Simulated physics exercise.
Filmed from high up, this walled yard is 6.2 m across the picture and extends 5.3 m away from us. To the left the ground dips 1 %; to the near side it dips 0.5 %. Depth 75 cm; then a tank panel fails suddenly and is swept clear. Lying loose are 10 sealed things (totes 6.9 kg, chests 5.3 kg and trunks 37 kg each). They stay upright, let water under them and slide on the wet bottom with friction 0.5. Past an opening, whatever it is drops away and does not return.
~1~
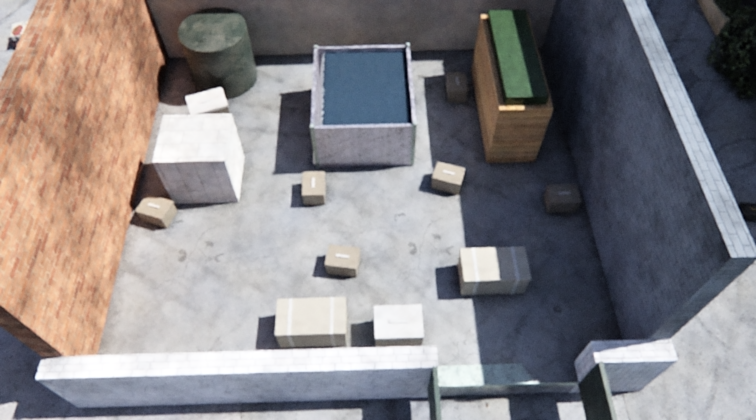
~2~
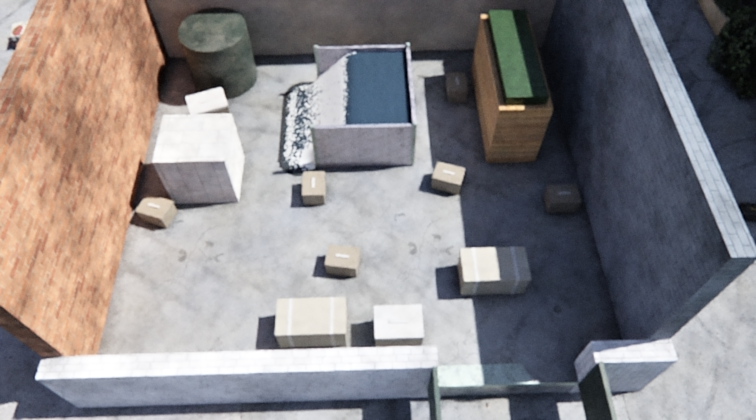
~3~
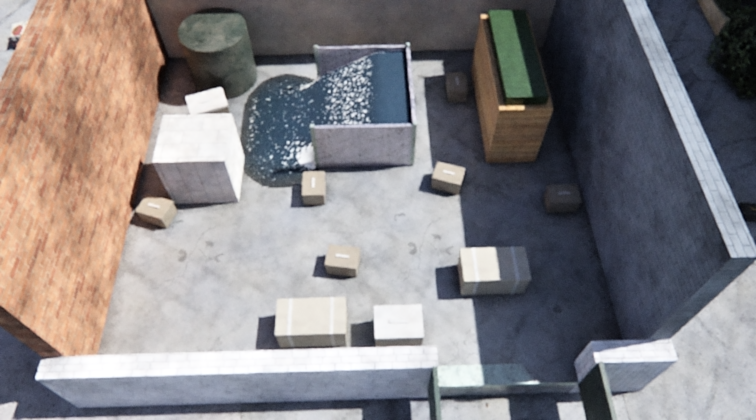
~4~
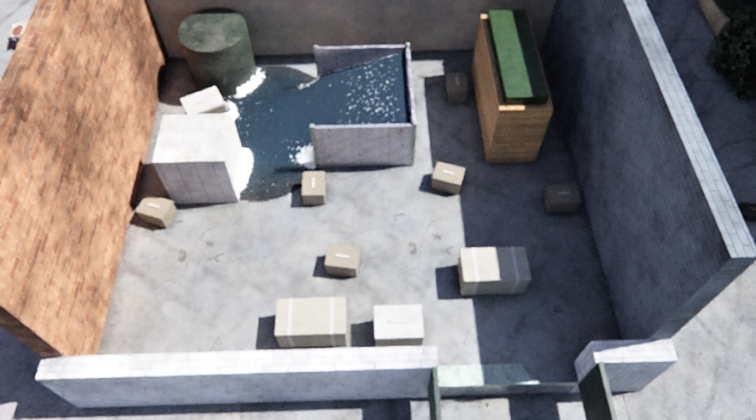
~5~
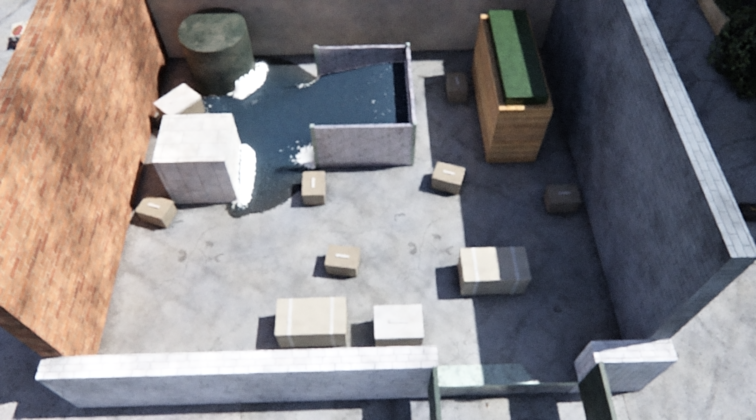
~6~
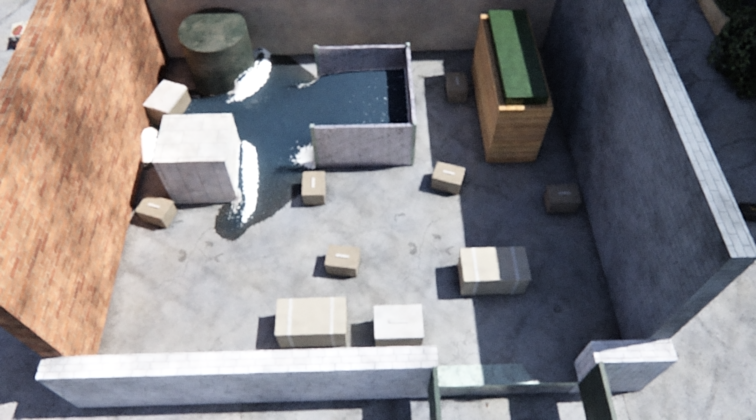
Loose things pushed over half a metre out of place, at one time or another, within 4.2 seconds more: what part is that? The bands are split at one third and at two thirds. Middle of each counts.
It falls under one third.
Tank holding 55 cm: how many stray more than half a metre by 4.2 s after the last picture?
So the tally would be 2.
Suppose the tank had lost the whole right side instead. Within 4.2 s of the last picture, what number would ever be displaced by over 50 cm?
The answer then is 5.
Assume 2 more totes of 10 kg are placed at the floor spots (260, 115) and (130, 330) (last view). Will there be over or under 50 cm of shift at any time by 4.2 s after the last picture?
First goes beyond, then goes beyond.
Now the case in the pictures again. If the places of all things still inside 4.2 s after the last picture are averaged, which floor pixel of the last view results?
That lands at roughly (403, 213).
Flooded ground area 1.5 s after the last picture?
I'd estimate close to 16 m2.
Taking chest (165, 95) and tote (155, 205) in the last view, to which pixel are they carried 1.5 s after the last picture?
Approx. (169, 36); approx. (179, 295).
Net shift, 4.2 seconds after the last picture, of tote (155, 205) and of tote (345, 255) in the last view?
250 cm and 30 cm.
Then, 0.4 s after the last picture 1 of 10 are over 50 cm from their spots; 1 afloat.
Then, 1.5 s after the last picture 2 of 10 are over 50 cm from their spots; 1 afloat.
Then, 2.8 s after the last picture 1 of 10 are over 50 cm from their spots; 2 afloat.
Then, 4.2 s after the last picture 2 of 10 are over 50 cm from their spots, and 2 have been at some point; 2 afloat.
